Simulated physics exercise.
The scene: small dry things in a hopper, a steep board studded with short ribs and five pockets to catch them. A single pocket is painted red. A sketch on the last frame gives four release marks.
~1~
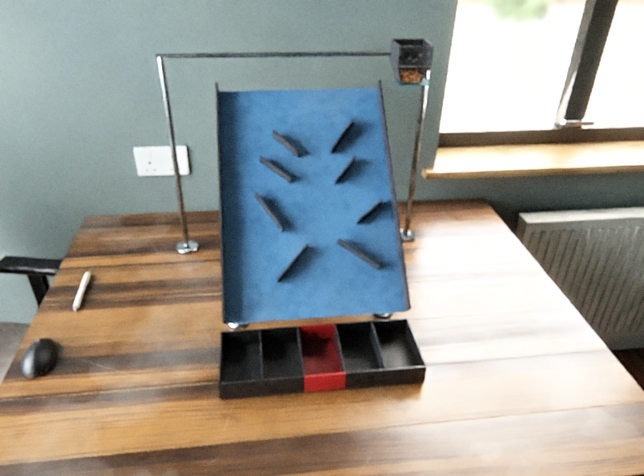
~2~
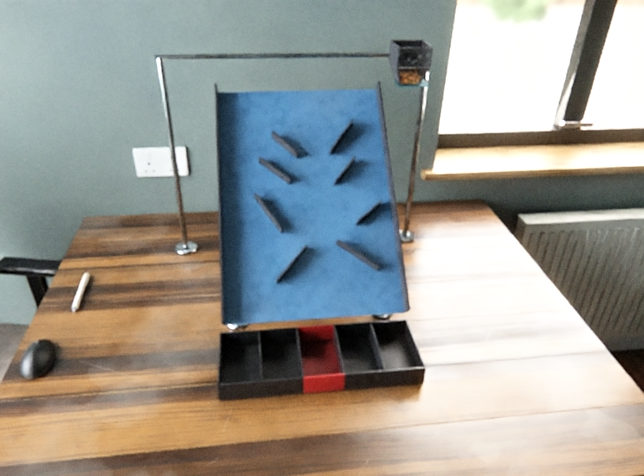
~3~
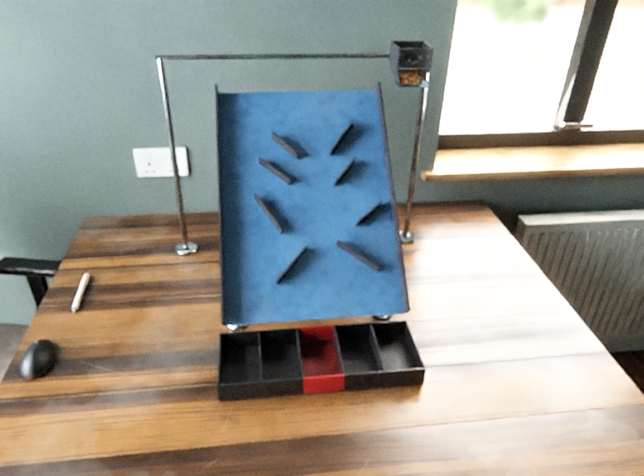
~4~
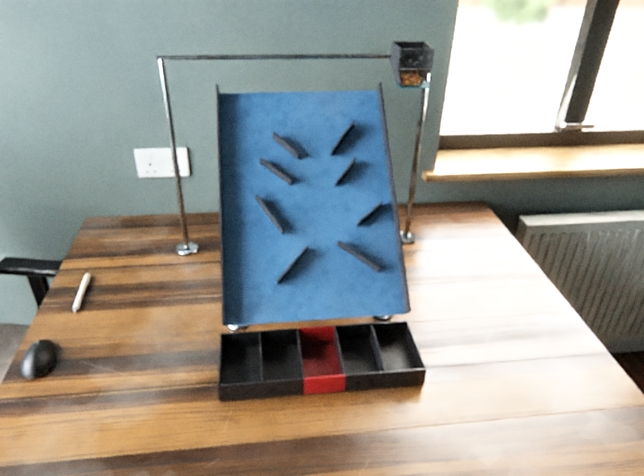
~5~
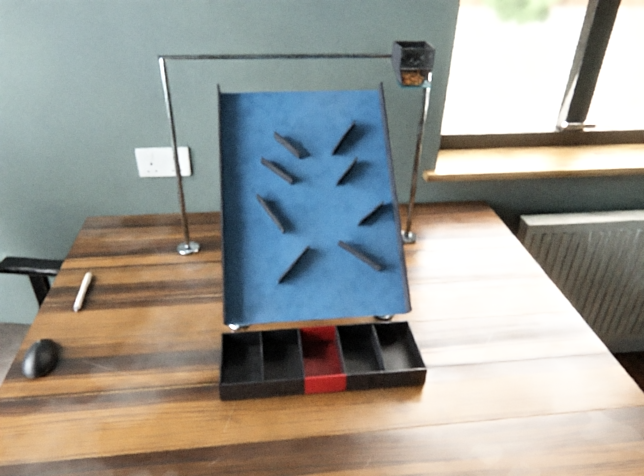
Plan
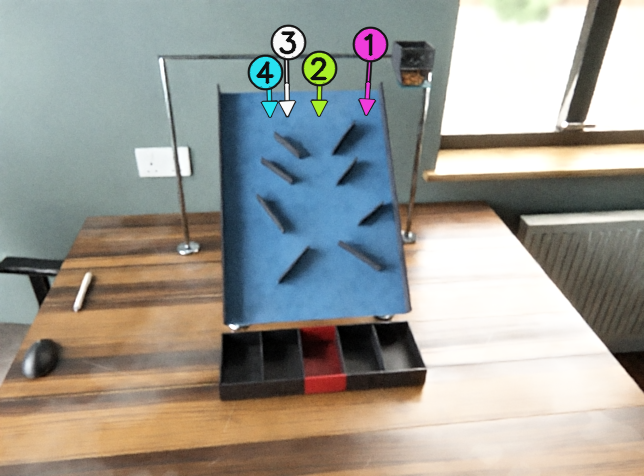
A blue ribbed board stands above a tray with one red pocket, and nothing moves.
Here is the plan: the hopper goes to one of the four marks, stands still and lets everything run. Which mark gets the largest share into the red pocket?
Mark 2 does it best.
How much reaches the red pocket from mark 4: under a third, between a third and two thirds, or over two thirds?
It is under a third.
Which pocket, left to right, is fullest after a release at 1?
It is the fifth one.
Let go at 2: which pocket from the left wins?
The third.
On the marked copy, mark 1 meets the board at (366, 109); mark 2 meets the board at (319, 110); mark 3 meets the board at (287, 110); mark 4 meets the board at (269, 111).
Choosing 1, a small share in the red pocket, the bulk in other pockets, a small share outside the box.
Choosing 2, close to half in the red pocket, close to a third in other pockets, a small share outside the box.
Choosing 3, close to a quarter in the red pocket, close to two thirds in other pockets, a small share outside the box.
Choosing 4, a small share in the red pocket, the bulk in other pockets, a small share outside the box.
